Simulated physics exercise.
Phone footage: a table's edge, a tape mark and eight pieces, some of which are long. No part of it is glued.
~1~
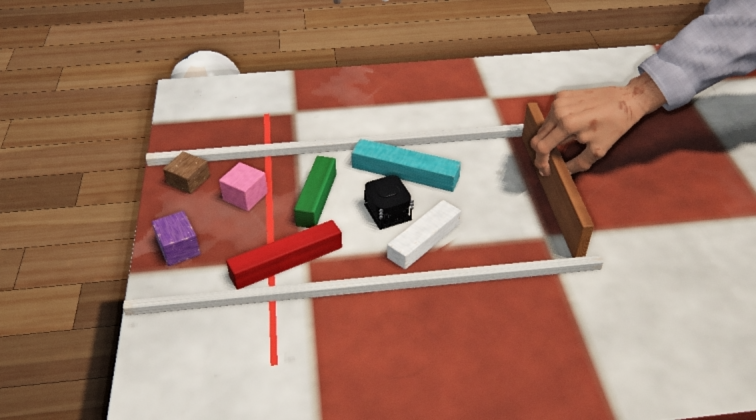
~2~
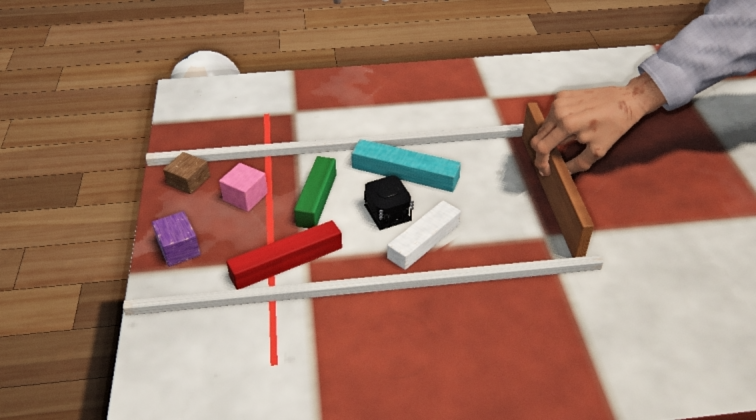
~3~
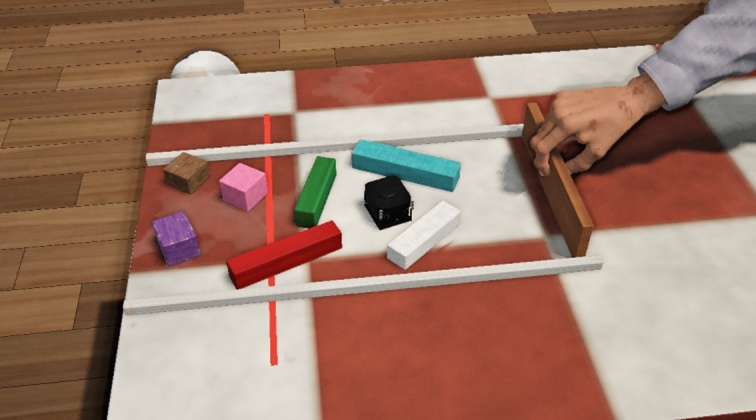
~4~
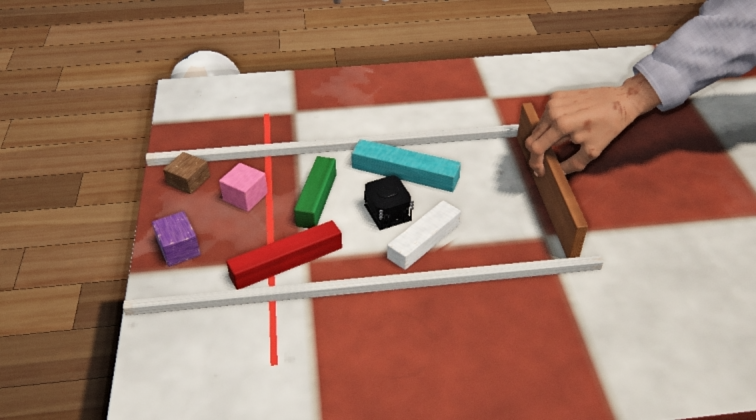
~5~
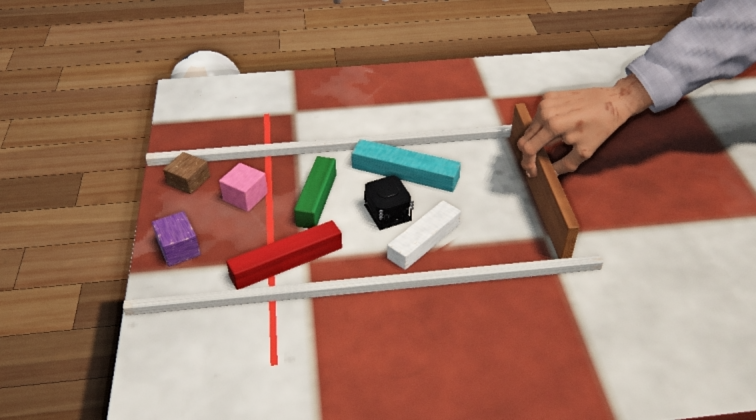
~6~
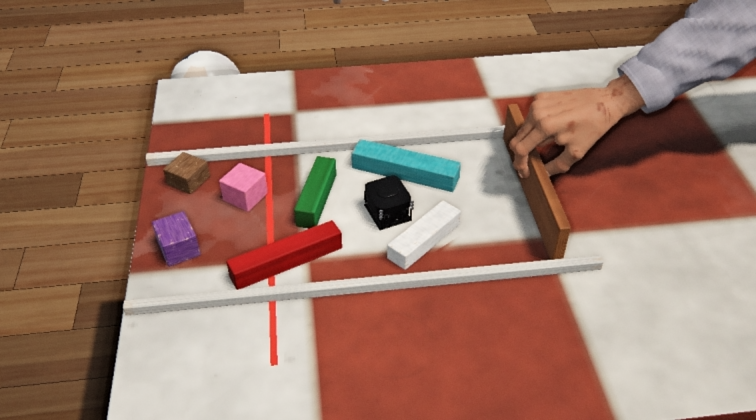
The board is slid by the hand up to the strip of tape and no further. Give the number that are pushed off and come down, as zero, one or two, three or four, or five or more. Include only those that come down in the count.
Zero come down.
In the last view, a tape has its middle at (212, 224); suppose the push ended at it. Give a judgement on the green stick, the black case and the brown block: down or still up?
The green stick does not fall, the black case does not fall, the brown block comes down.
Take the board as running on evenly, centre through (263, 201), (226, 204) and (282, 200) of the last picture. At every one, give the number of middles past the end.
The numbers past the end are 0, 2 and 0.
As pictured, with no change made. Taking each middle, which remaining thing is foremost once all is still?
That's the brown block.
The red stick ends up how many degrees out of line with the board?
Somewhere near 60 degrees, I'd say.
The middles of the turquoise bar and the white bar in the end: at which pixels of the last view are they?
Final positions - turquoise bar around (216, 178), white bar around (259, 255).
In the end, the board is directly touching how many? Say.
Counting them up gives 2.
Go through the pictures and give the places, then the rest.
The first frame shows purple block (176, 238); brown block (187, 172); pink block (244, 187); board (554, 176); tape (270, 219).
The second frame shows brown block (187, 173); board (554, 176).
The third frame shows pink block (244, 187); green stick (316, 192).
The fourth frame shows purple block (176, 238); white bar (425, 234).
The fifth frame shows brown block (187, 173); turquoise bar (406, 165).
The sixth frame shows purple block (176, 238); brown block (187, 173); pink block (244, 187); board (534, 178); tape (270, 219).
Soon after, none off yet; purple block at rest near (176, 238); brown block at rest near (187, 173); pink block at rest near (244, 187).
At rest, the number that fall off is zero.
